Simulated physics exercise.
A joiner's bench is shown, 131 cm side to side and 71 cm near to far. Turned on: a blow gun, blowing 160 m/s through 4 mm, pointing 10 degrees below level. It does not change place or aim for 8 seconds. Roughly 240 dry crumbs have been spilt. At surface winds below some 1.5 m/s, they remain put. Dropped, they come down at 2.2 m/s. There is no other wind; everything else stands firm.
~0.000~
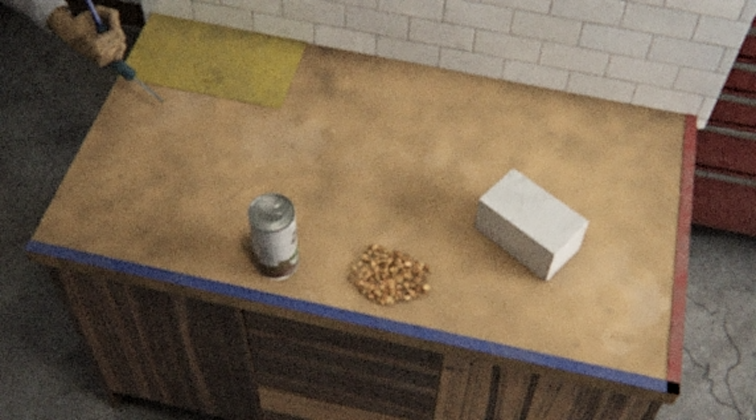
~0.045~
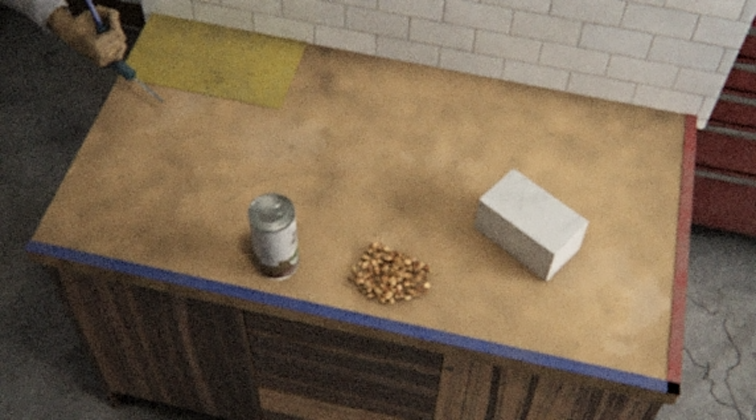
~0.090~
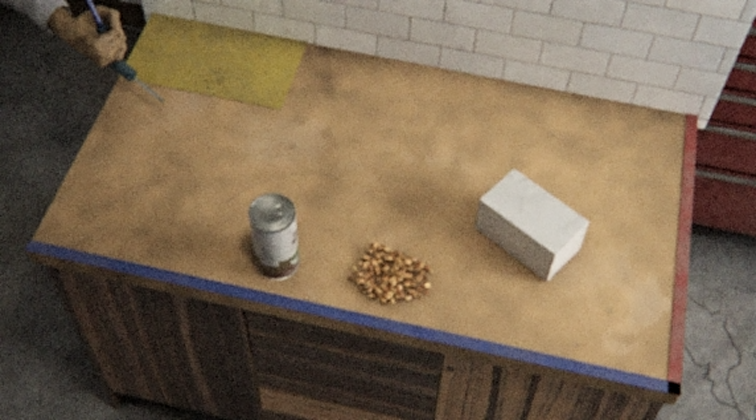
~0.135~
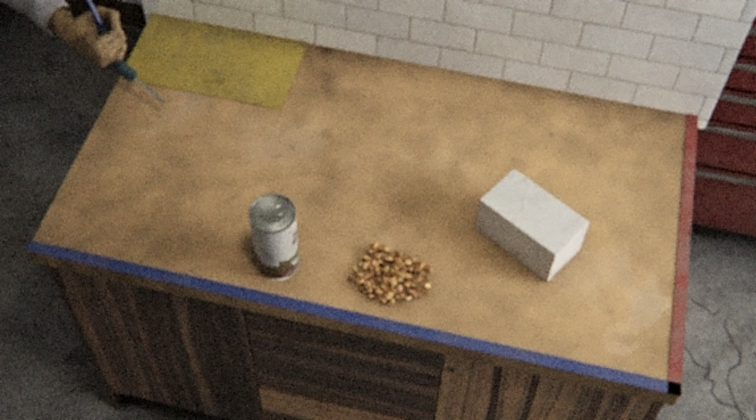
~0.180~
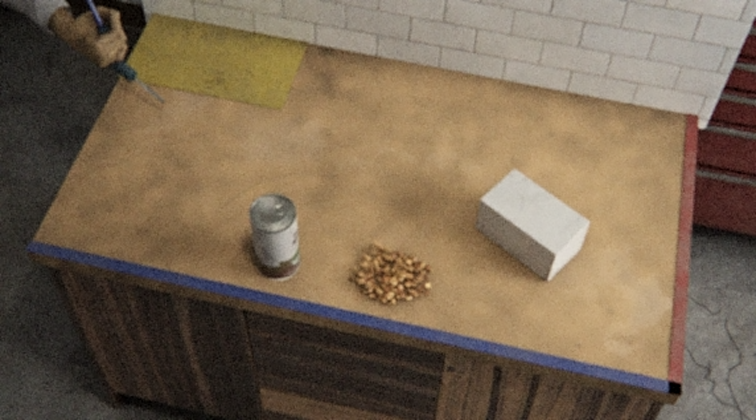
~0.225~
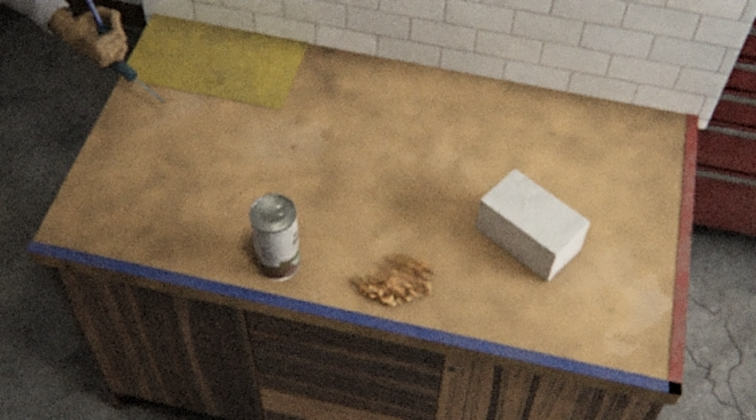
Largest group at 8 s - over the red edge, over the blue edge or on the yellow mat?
Blue one.
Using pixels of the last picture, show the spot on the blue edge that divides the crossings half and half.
About (497, 355).
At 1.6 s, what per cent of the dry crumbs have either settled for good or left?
100 %.
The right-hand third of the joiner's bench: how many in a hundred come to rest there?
Some 0 per cent.
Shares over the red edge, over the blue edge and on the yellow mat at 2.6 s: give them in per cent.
2 % red, 100 % blue, 0 % yellow.
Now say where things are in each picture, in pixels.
In the first picture, the middle of the dry crumbs is near (392, 276), none has stirred yet and the mouth of the blow gun is at (163, 102).
In the second picture, the middle of the dry crumbs is near (392, 275), none has stirred yet, the blue edge is centred on (339, 320), the yellow mat is centred on (214, 60) and the red edge is centred on (690, 242).
In the third picture, the middle of the dry crumbs is near (393, 275), none has stirred yet, the top of a tin is at (272, 212) and the top of a block is at (534, 210).
In the fourth picture, the middle of the dry crumbs is near (393, 275) and none has stirred yet.
In the fifth picture, the middle of the dry crumbs is near (393, 275) and none has stirred yet.
In the sixth picture, the middle of the dry crumbs is near (400, 281), the farthest in sight from the blow gun is at (428, 294) and about 30 % have left their places.
After 1.6 s the count stands so, 98 % are over the blue edge, 0 % on the yellow mat and 2 % over the red edge.
After 2.6 s the count stands so, 98 % are over the blue edge, 0 % on the yellow mat and 2 % over the red edge.
After 4.4 s the count stands so, 98 % are over the blue edge, 0 % on the yellow mat and 2 % over the red edge.
After 8.0 s, at the end, 98 % are over the blue edge, 0 % on the yellow mat and 2 % over the red edge.
